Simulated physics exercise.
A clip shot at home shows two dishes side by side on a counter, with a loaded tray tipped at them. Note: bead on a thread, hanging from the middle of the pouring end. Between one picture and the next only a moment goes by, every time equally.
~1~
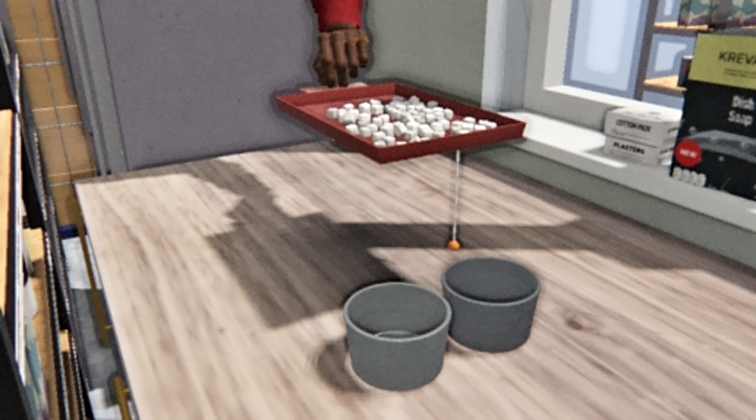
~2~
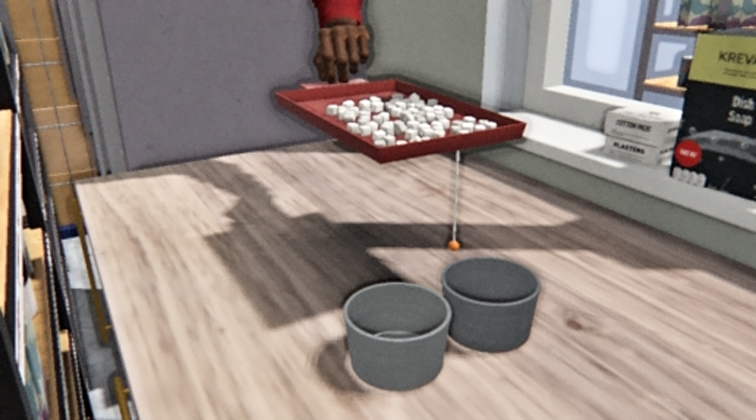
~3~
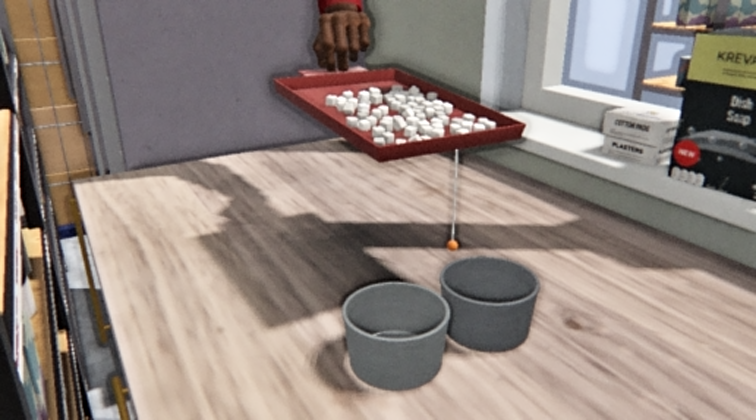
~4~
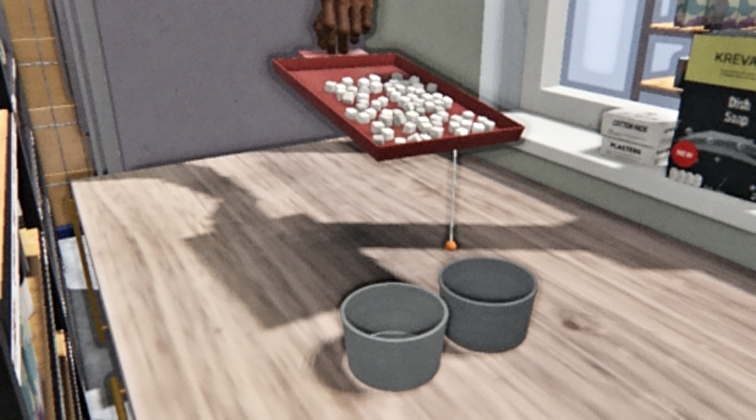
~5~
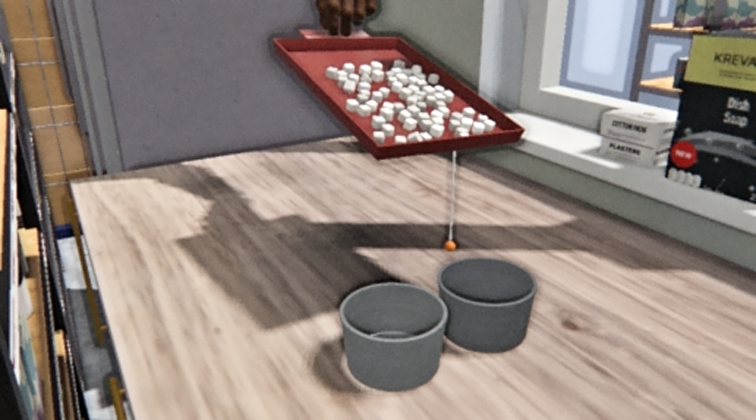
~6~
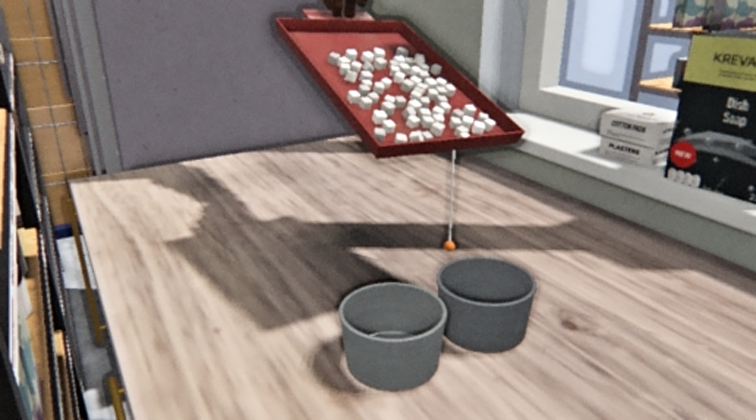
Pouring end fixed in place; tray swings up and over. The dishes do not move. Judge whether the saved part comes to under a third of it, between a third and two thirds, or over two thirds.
The share caught is moderate, one third to two thirds.
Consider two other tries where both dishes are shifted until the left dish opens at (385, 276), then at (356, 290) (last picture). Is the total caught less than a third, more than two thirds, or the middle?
Under a third, then below one third.
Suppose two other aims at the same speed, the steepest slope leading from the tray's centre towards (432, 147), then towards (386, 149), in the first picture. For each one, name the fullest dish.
First try, the dish at right; second try, the dish at left.
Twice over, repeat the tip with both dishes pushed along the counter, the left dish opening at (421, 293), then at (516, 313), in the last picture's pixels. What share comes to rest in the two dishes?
Trial 1 around 50 percent, trial 2 around 20 percent.
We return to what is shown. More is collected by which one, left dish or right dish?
It's the right that ends up holding more.
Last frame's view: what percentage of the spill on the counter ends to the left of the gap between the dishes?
I'd put it at close to 0 per cent.
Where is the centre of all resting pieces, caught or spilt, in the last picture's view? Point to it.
Roughly at (509, 325), give or take.
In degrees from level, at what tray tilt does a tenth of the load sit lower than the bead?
Near 115 degrees.
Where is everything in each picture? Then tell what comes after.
Corners of the pouring end near (380, 147) and (523, 122), level; middle of the load near (409, 121), sugar cubes; left dish near (425, 358); right dish near (521, 322); bead on its thread near (454, 246), in the first frame.
Corners of the pouring end near (381, 147) and (523, 123), level; middle of the load near (409, 120), in the second frame.
Corners of the pouring end near (380, 145) and (523, 123), tipped barely, lowest at the right corner; middle of the load near (408, 114), in the third frame.
Corners of the pouring end near (380, 145) and (522, 126), tipped a little, lowest at the right corner; middle of the load near (408, 108), in the fourth frame.
Corners of the pouring end near (380, 144) and (522, 128), tipped clearly, lowest at the right corner; middle of the load near (412, 102), in the fifth frame.
Corners of the pouring end near (381, 144) and (522, 130), tipped clearly, lowest at the right corner; middle of the load near (418, 93); left dish near (421, 358); right dish near (517, 322), in the sixth frame.
Shortly afterwards, tray tipped steeply; the whole lot on the tray.
Next, tray tipped past a quarter turn; all but a few on the tray; only a few in the right dish; only a few outside both.
Some moments later, tray tipped past a quarter turn; only a few in the left dish; near half in the right dish; near half outside both.
In the end, tray tipped past a quarter turn; only a few in the left dish; near half in the right dish; near half outside both.
